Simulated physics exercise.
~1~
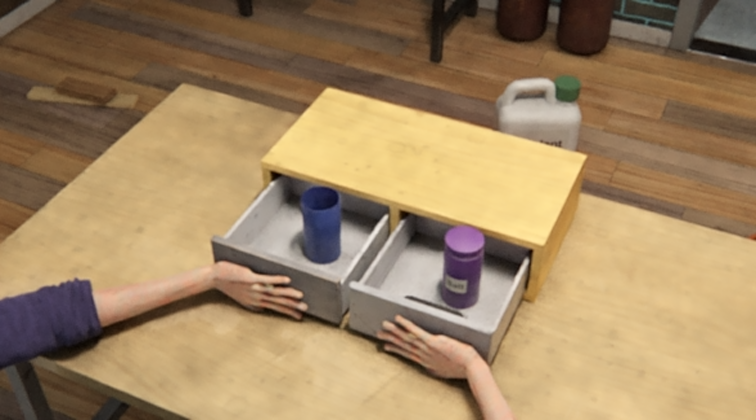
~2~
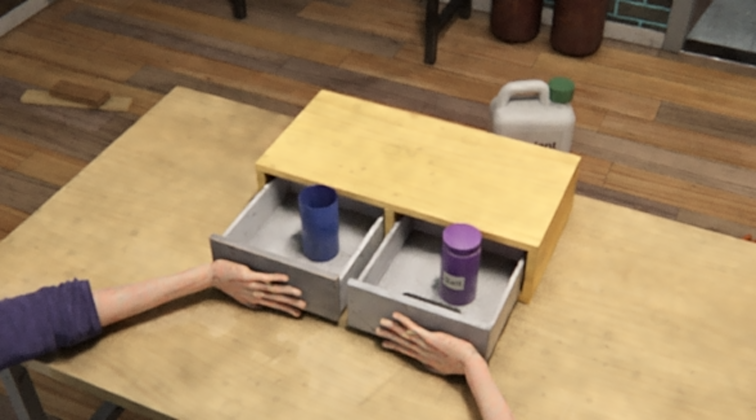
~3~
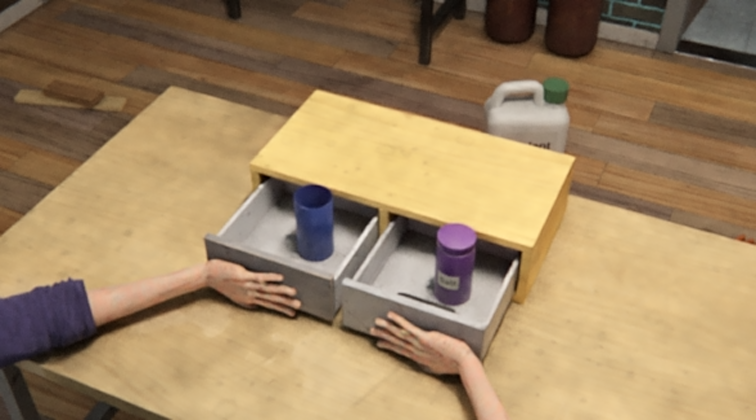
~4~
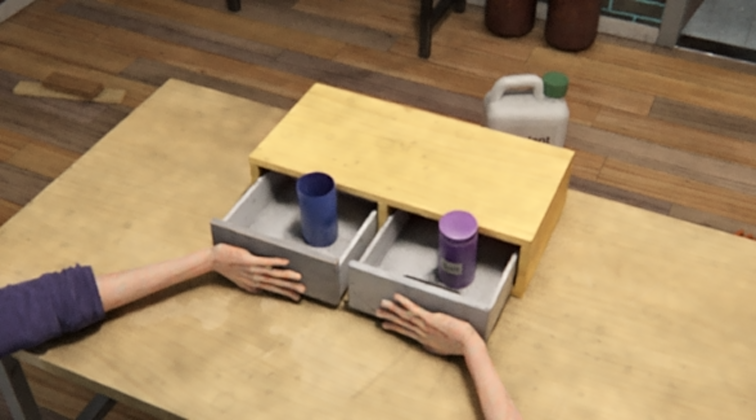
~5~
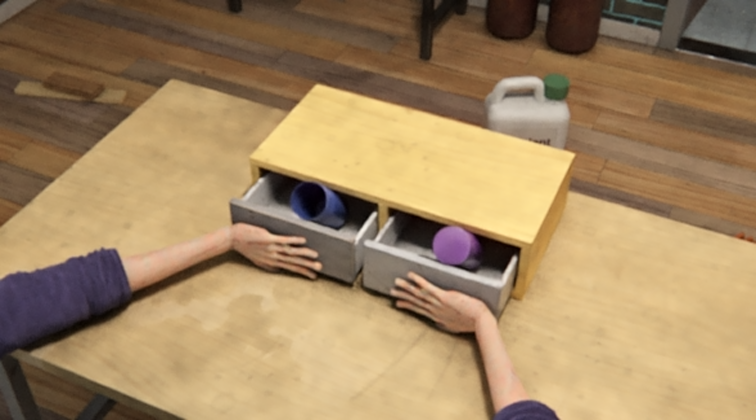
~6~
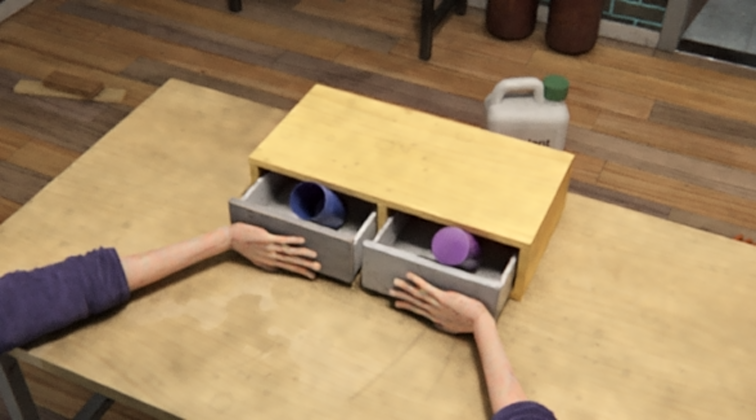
At the start, two gray drawers sit open side by side in a yellow chest on a wooden table, with a hand resting on the front of each. A blue beaker stands upright in the left drawer, while a purple jar and a thin dark object are in the right one. The hands hold still for a while, then begin pushing both drawers inward. As the drawers slide further in, the beaker and the jar tip and end up leaning. Both drawers then stop partway and stay ajar, with the hands still against their fronts.
